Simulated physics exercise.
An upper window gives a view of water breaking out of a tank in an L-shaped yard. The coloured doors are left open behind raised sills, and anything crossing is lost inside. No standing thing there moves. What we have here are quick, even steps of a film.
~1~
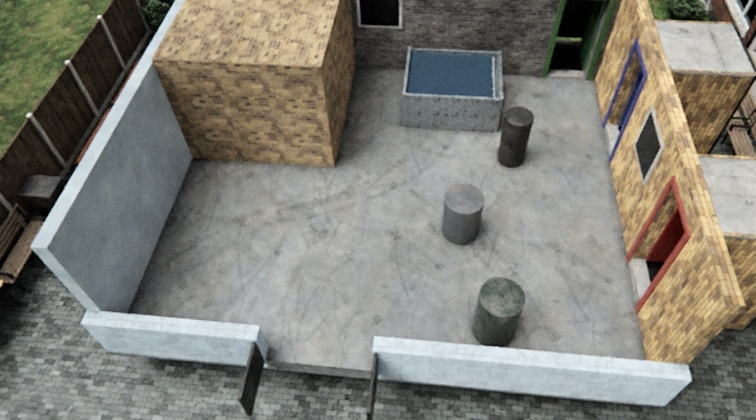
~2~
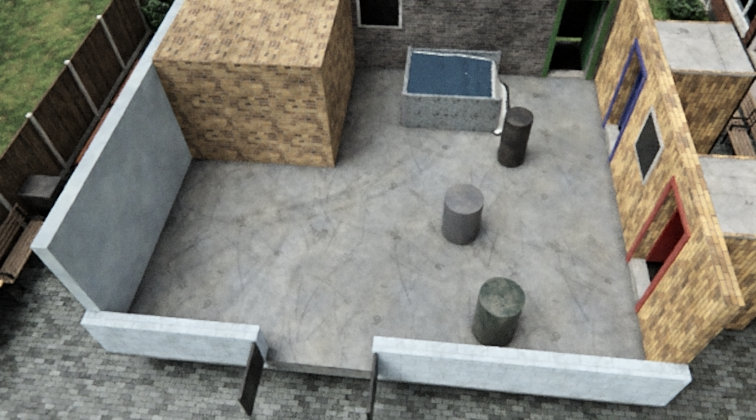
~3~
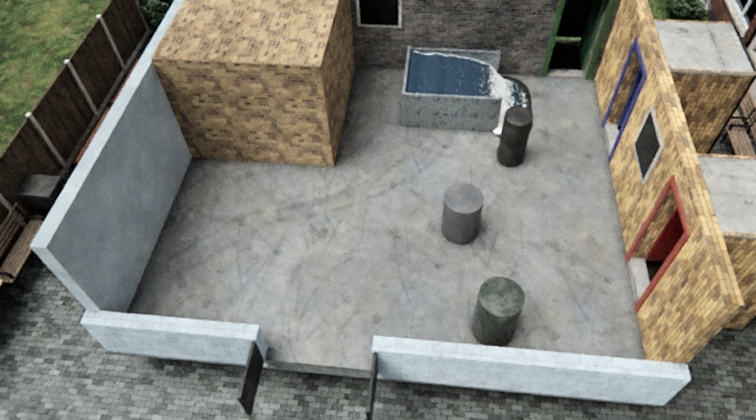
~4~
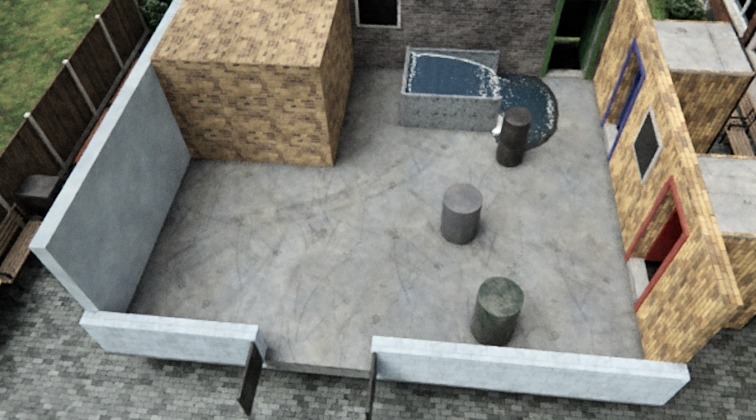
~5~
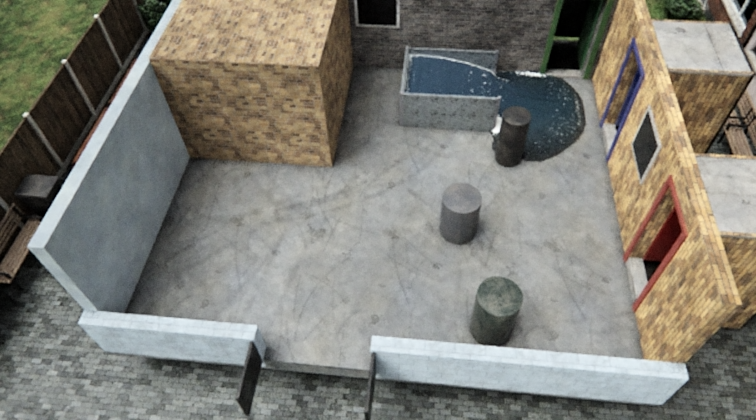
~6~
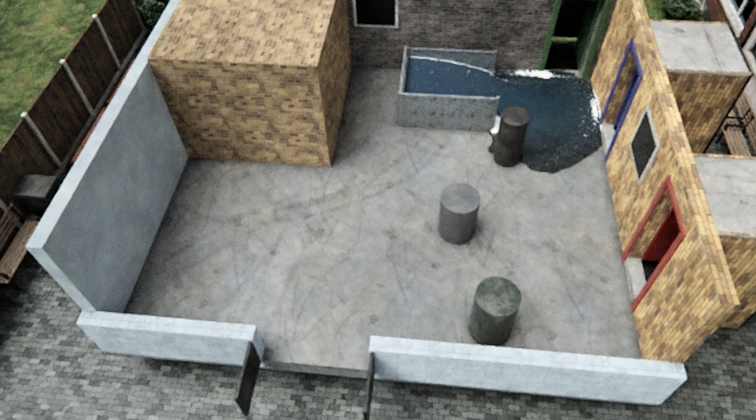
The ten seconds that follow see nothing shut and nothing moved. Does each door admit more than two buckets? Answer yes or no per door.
Answers: The blue door: Yes; the green door: Yes; the red door: No.
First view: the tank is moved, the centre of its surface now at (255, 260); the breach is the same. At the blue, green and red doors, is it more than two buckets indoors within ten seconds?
So here's how it goes: Blue comes up short, green clears the threshold, and red clears the threshold.
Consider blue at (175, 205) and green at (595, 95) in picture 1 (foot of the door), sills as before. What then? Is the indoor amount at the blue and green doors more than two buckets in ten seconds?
Briefly, the blue door never reaches it and the green door crosses the line.
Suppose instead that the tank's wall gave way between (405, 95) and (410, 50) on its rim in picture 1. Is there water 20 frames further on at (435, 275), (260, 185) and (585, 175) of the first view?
Soaked, untouched, untouched.
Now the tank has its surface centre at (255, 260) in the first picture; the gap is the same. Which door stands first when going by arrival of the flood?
First: The red one.
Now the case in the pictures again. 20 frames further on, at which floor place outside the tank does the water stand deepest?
It will be deepest around (640, 382).
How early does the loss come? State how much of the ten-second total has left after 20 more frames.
Note - share reached: 80 %.
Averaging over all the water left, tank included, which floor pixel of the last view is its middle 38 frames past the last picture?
My reading is close to (523, 212).
A moment on, water covers 15 % of the floor; the blue door over two buckets in, the green door under two buckets in, the red door not reached.
Next, water covers 20 % of the floor; the blue door far over two buckets in, the green door far over two buckets in, the red door wet at the sill, nothing in.
Then, water covers 35 % of the floor; the blue door far over two buckets in, the green door far over two buckets in, the red door wet at the sill, nothing in.
Later, water covers 50 % of the floor; the blue door far over two buckets in, the green door far over two buckets in, the red door wet at the sill, nothing in.
In the end, water covers 70 % of the floor; the blue door far over two buckets in, the green door far over two buckets in, the red door wet at the sill, nothing in.
